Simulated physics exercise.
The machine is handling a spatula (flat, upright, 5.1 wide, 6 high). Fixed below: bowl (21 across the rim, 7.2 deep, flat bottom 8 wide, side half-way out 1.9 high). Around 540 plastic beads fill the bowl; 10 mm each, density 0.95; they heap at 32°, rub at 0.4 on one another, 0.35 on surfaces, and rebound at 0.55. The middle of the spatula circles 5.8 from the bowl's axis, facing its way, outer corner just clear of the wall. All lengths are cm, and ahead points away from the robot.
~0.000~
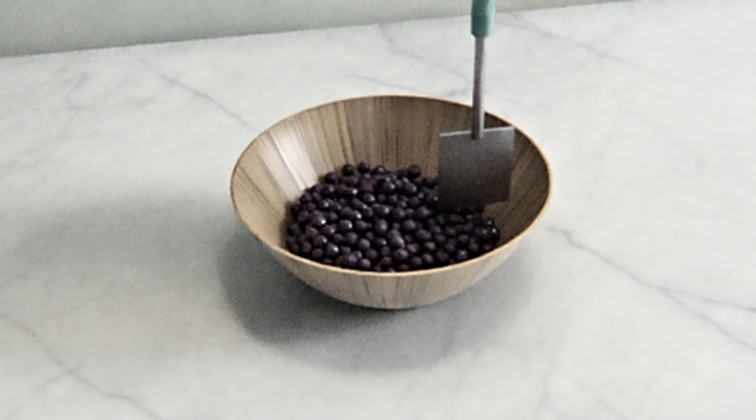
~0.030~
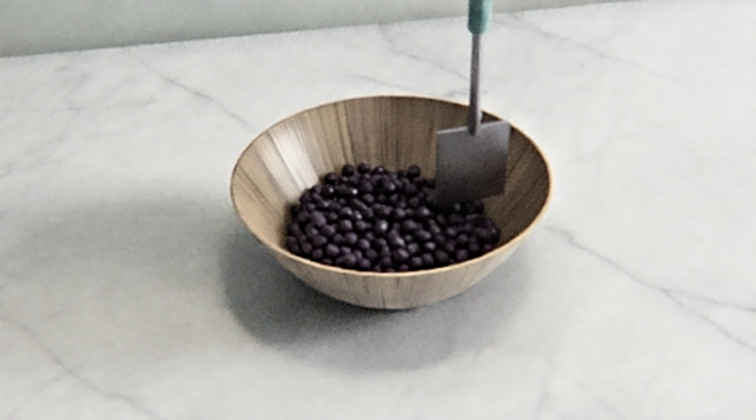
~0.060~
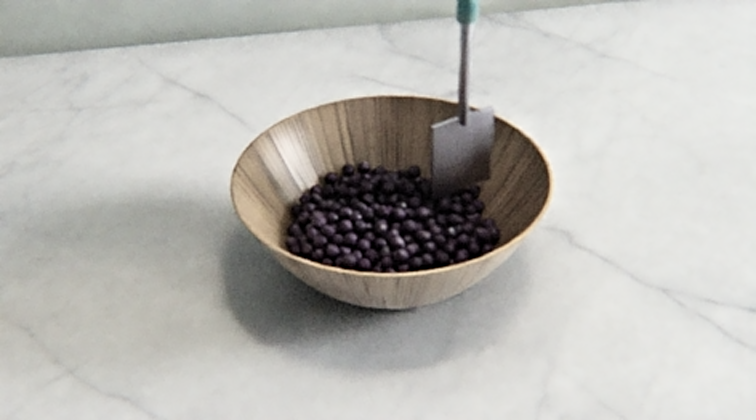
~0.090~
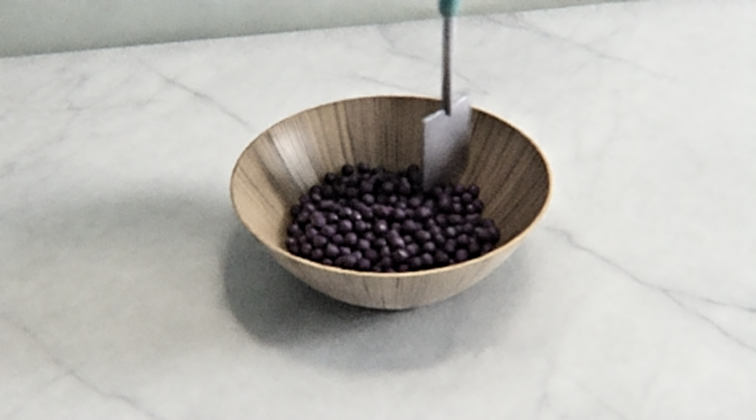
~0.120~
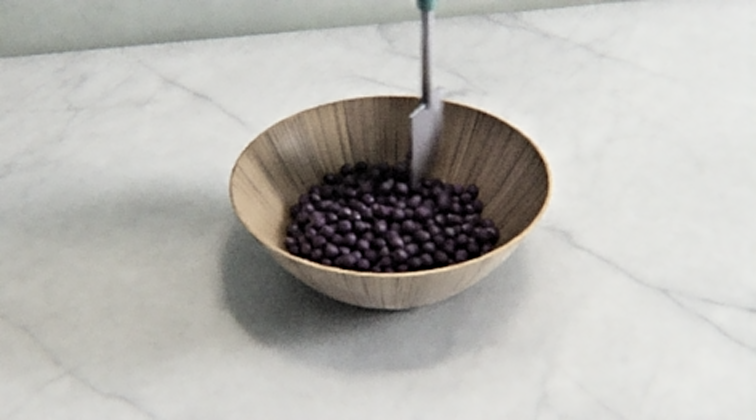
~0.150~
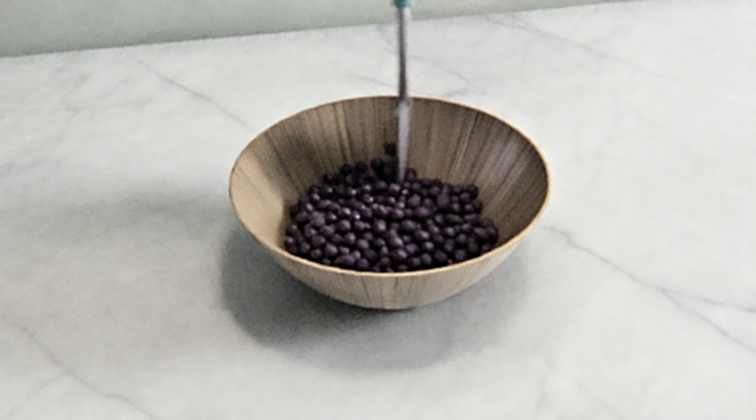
On a pale marble counter, a spatula with a green handle swept from the right side of a wooden bowl toward its back, turning edge-on as it moved through a heap of dark purple beads.
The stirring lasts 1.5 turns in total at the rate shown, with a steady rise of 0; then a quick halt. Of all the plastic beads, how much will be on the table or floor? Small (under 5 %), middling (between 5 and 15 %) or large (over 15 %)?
Answer: Small; under 5 % of the plastic beads finish on the table or floor.
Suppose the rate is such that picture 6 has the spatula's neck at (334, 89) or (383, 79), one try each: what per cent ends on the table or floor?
Some 5 and 0 per cent.
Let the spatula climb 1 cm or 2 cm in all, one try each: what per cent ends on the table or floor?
Some 0 and 0 per cent.
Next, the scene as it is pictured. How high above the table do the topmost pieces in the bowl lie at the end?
About 5.0 cm.
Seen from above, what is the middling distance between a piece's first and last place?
Roughly 0 cm.
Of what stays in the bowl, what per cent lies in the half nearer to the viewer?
About 50 per cent.
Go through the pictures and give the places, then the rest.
Spatula neck at (478, 111), 0° round; upper third of the load around (384, 227), from x 290 to 495, top at y 170; 536 in the bowl, in the first frame.
Spatula neck at (475, 107), 6° round; upper third of the load around (384, 227), from x 290 to 495, top at y 170, in the second frame.
Spatula neck at (464, 97), 22° round; upper third of the load around (384, 227), from x 290 to 495, top at y 170, in the third frame.
Spatula neck at (447, 88), 38° round; upper third of the load around (385, 228), from x 290 to 495, top at y 170, in the fourth frame.
Spatula neck at (426, 82), 54° round; upper third of the load around (384, 227), from x 290 to 495, top at y 155, in the fifth frame.
Spatula neck at (403, 79), 70° round; upper third of the load around (382, 227), from x 290 to 490, top at y 150; 536 in the bowl, in the sixth frame.
After 0.49 s, 254° round, highest piece 7 above the table; 536 in the bowl.
After 0.83 s, 77° round, highest piece 7 above the table; 535 in the bowl, 1 on the table or floor.
After 1.20 s, 180° round, highest piece 5 above the table; 535 in the bowl, 1 on the table or floor.
After 1.90 s, 180° round, highest piece 5 above the table; 535 in the bowl, 1 on the table or floor.
At rest, 535 in the bowl, 1 on the table or floor. That is 0 % on the table or floor.
